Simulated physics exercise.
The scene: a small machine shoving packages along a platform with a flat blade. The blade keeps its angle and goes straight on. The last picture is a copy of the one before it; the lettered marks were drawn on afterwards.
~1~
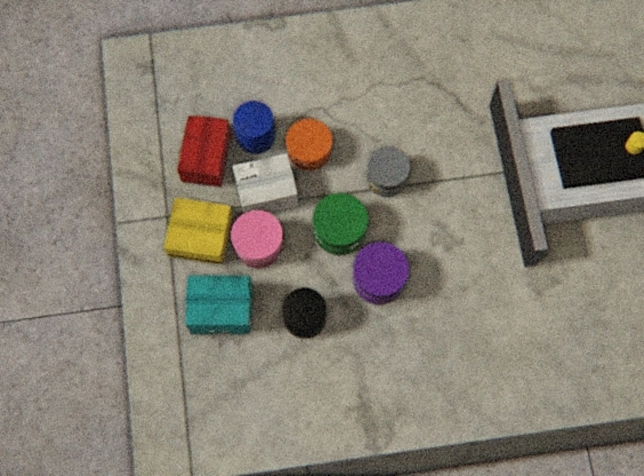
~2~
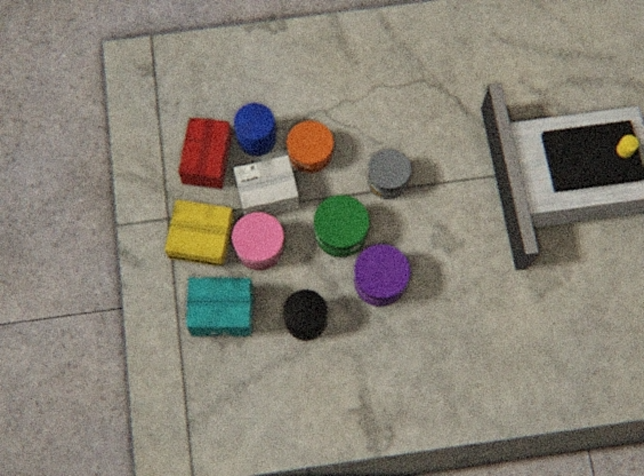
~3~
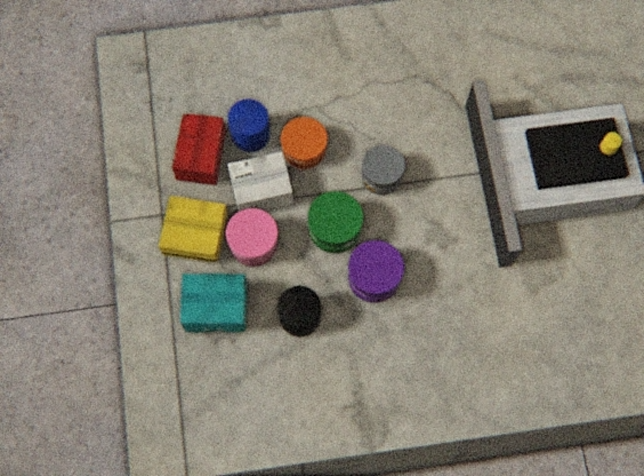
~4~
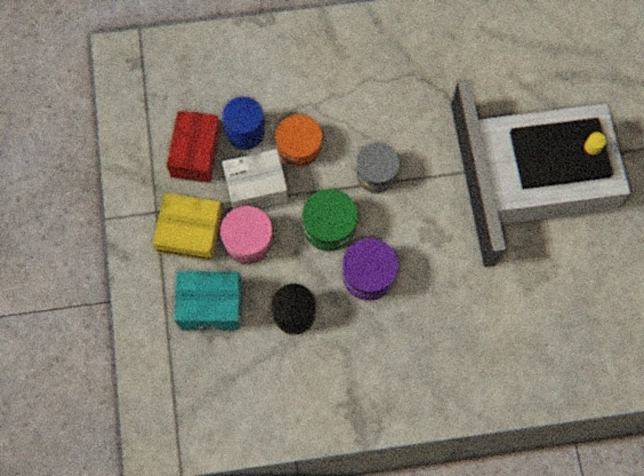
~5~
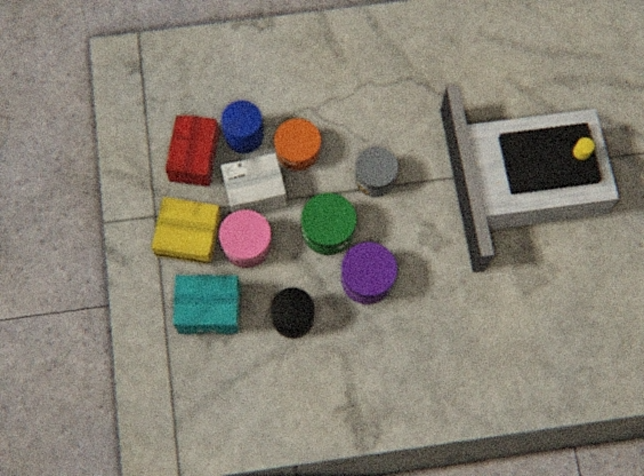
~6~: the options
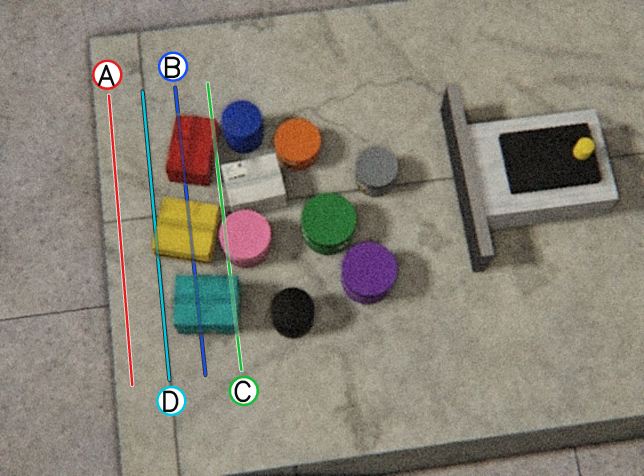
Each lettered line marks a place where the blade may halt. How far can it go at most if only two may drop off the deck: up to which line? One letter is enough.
B.
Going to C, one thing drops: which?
The yellow box goes over.
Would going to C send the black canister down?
No.
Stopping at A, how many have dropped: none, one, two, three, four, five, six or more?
By then, six or more.
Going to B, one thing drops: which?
The yellow box.
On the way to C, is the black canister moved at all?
Yes.
On the marked copy, A at (120, 233); B at (190, 224); C at (224, 220); D at (155, 229).
Following B. Soon after the start, robot (444, 171); purple pail (348, 277); grey pail (337, 178).
Later, robot (344, 184); yellow box (136, 241); red box (159, 145).
In the end, robot (265, 194); yellow box over the edge; pink pail (111, 263); one fallen.
As for the rest, A drops eight; C is within the limit but short; D drops four.
